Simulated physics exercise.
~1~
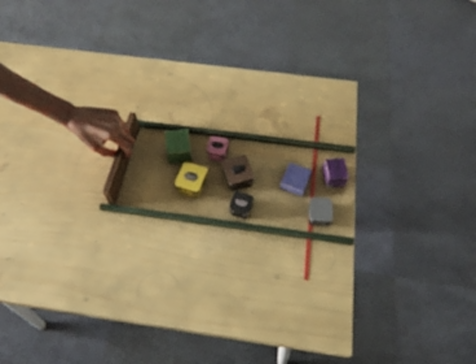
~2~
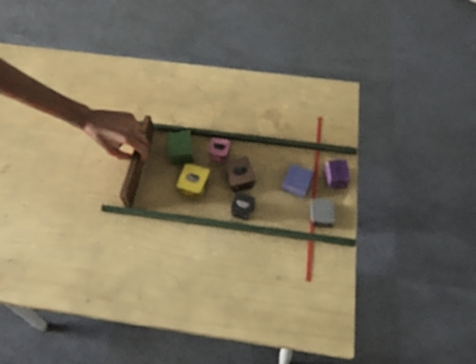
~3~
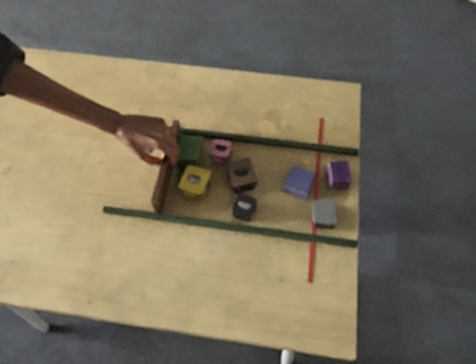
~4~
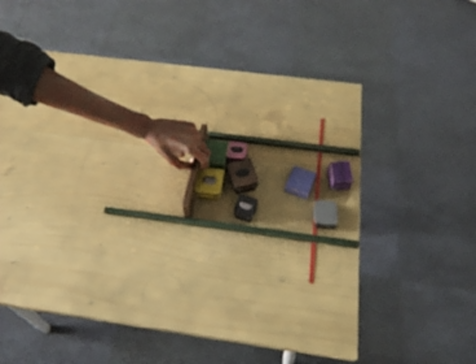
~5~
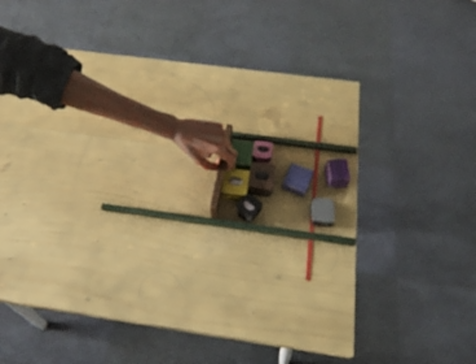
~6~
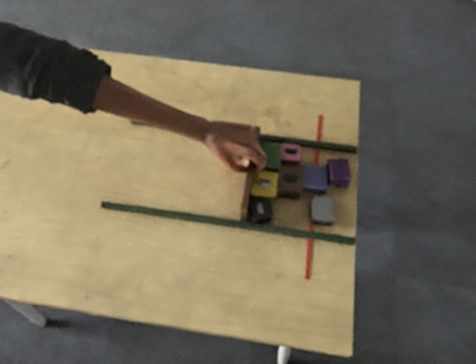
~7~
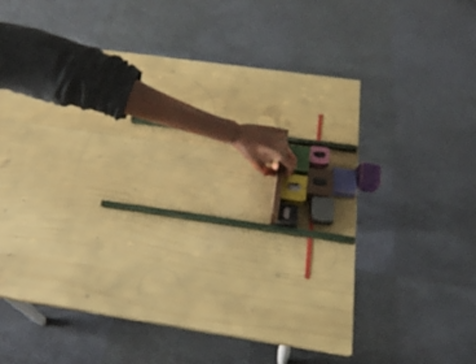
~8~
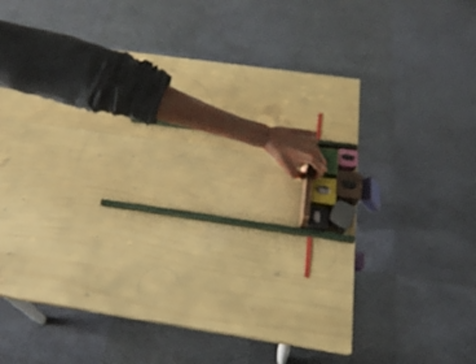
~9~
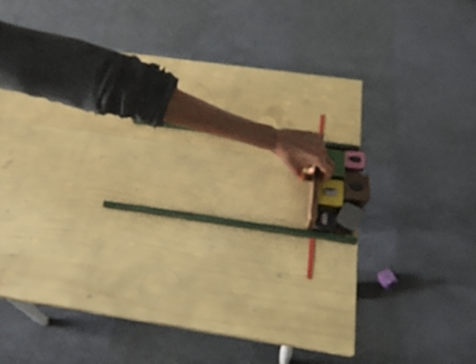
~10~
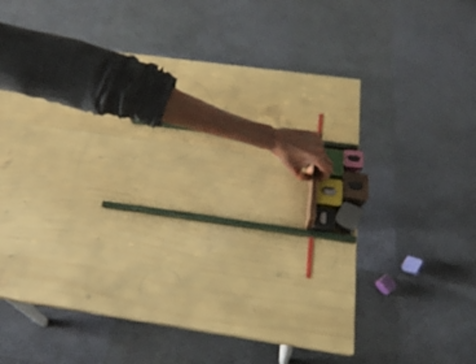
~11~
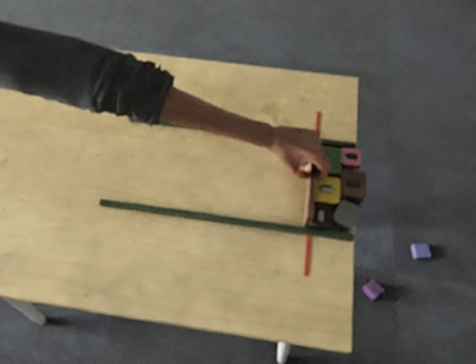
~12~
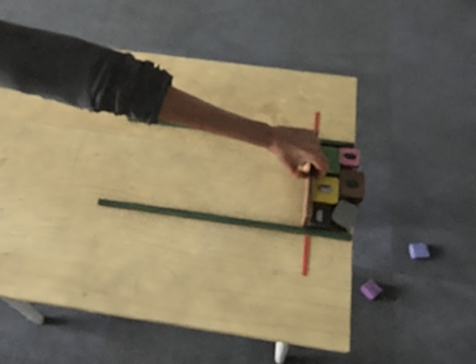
On a light wooden table, a hand slides an upright board rightward between two green strips, bunching small coloured blocks together and pushing them toward the edge. The board stops at the red line, with a purple and a blue block fallen to the floor and the others still crowded at the rim.
